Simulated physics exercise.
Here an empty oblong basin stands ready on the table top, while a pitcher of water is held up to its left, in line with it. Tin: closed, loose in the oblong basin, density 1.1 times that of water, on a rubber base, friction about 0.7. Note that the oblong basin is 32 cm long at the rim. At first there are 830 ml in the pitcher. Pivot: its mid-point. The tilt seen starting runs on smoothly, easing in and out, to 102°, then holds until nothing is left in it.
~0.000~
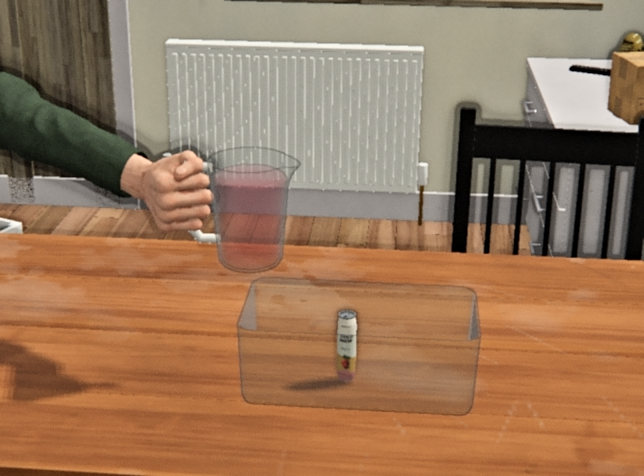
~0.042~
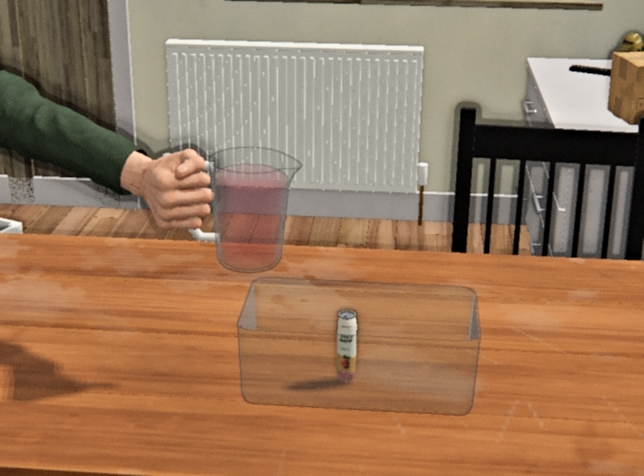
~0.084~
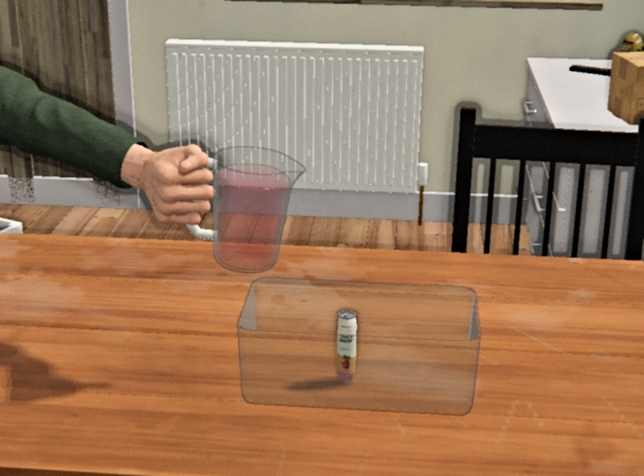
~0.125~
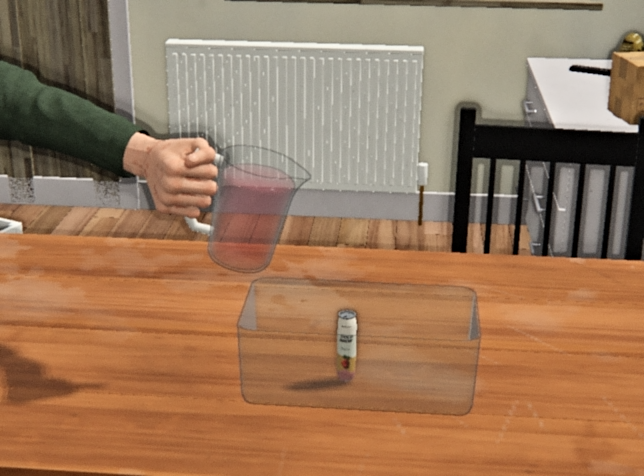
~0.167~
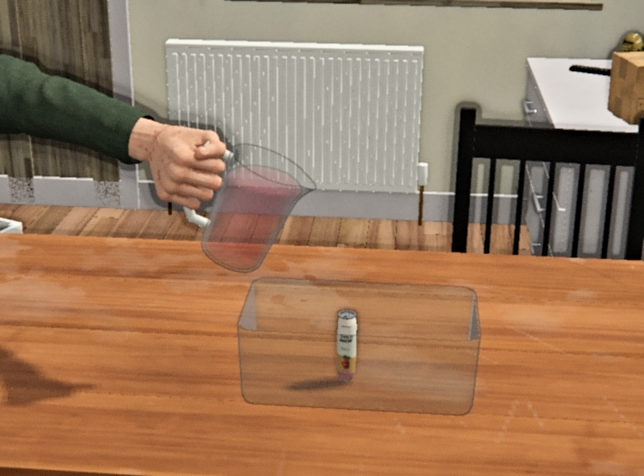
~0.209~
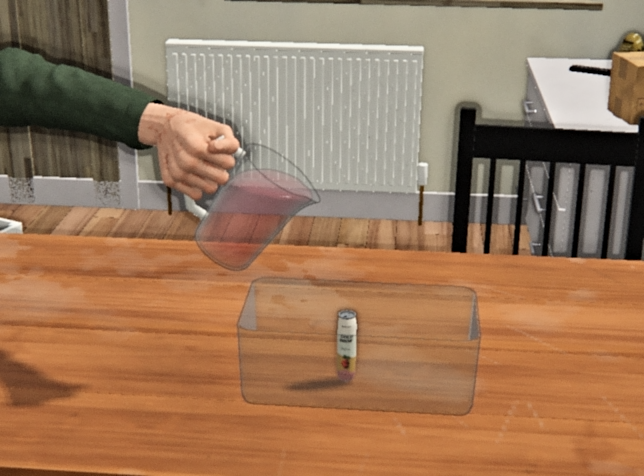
A hand in a green sleeve tilting a clear pitcher of pink liquid rightward above a wooden table, beside a clear basin holding a small tin.
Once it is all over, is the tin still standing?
No, it capsizes.
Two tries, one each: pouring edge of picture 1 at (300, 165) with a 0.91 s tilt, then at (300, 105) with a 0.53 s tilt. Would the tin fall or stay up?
Run one: It tumbles. Run two: It does not tip.
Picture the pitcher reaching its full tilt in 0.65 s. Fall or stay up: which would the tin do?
In that case the tin overturns.
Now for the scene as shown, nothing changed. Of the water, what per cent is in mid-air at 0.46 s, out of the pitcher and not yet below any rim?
Close to 24 per cent, I'd say.
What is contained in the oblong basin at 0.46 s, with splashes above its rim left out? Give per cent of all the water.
Near 16 in a hundred.
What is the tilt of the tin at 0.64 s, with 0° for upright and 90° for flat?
Some 5°.
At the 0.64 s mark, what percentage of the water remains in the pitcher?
22 in a hundred, give or take.
After 0.46 s the tilt is 97° and 60 per cent is still to pour; the tin stands where it began.
After 0.64 s the tilt is 102° and 22 per cent is still to pour; the tin leans 6°.
After 0.82 s the tilt is 102° and 5 per cent is still to pour; the tin lies on its side.
After 1.03 s the tilt is 102° and 1 per cent is still to pour; the tin lies on its side.
In the end the tin lies on its side.
